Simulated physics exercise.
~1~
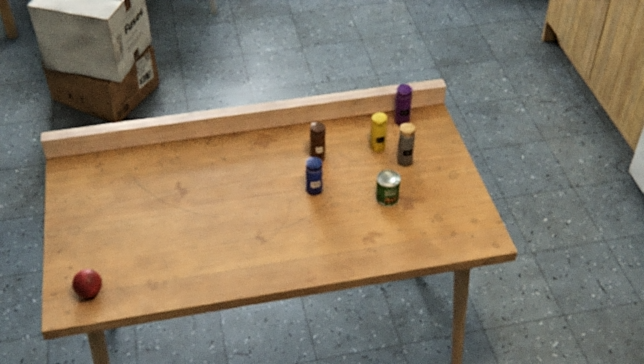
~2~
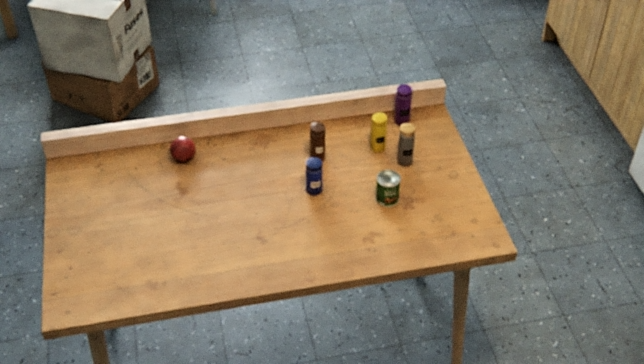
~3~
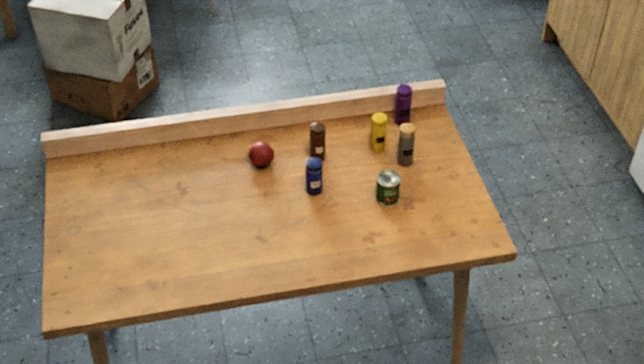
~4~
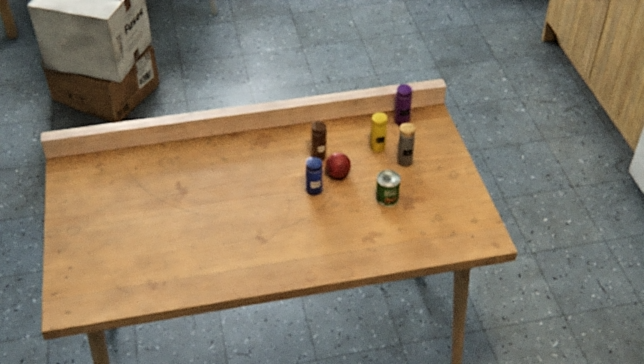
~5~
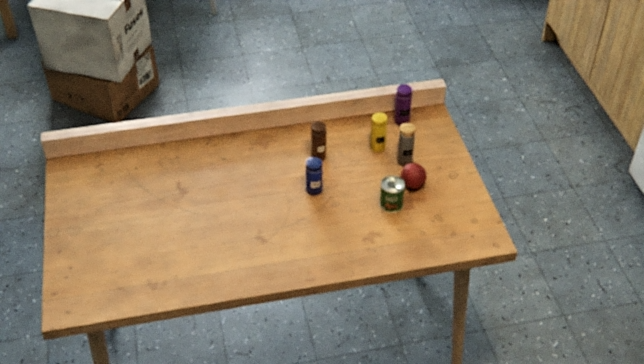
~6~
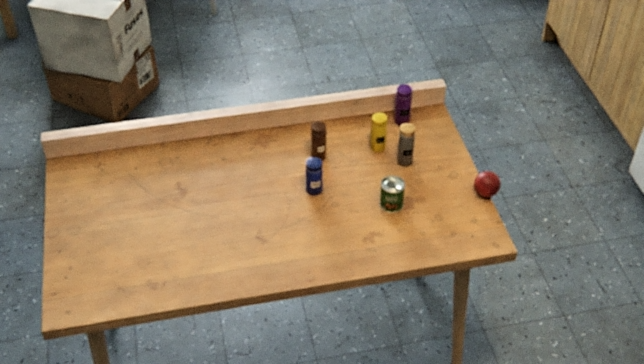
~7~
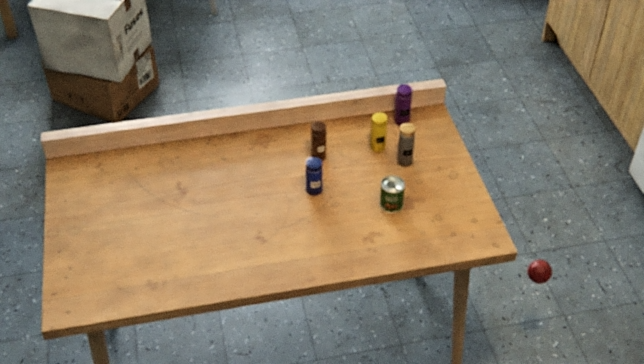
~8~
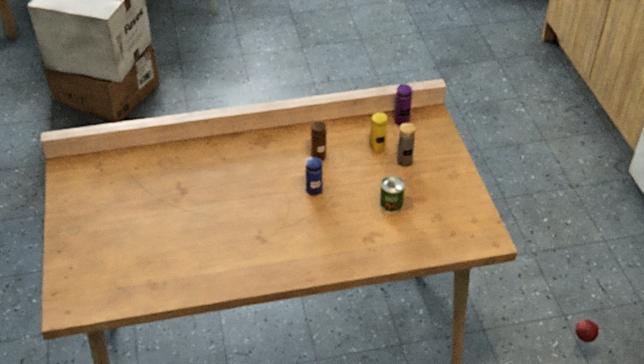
A red ball sits near the left front corner of a wooden table in a grey-tiled room, seen from above, with boxes behind and brown, blue, yellow, grey and purple shakers and a green tin towards the right. The ball rolls up and right to the raised batten along the far edge, then heads right, drifting slightly nearer. It passes between the brown and blue shakers, which stay upright, and reaches the green tin, which shifts slightly. The ball continues off the right edge and drops, ending low at the right beyond the table, while the shakers and tin remain standing.
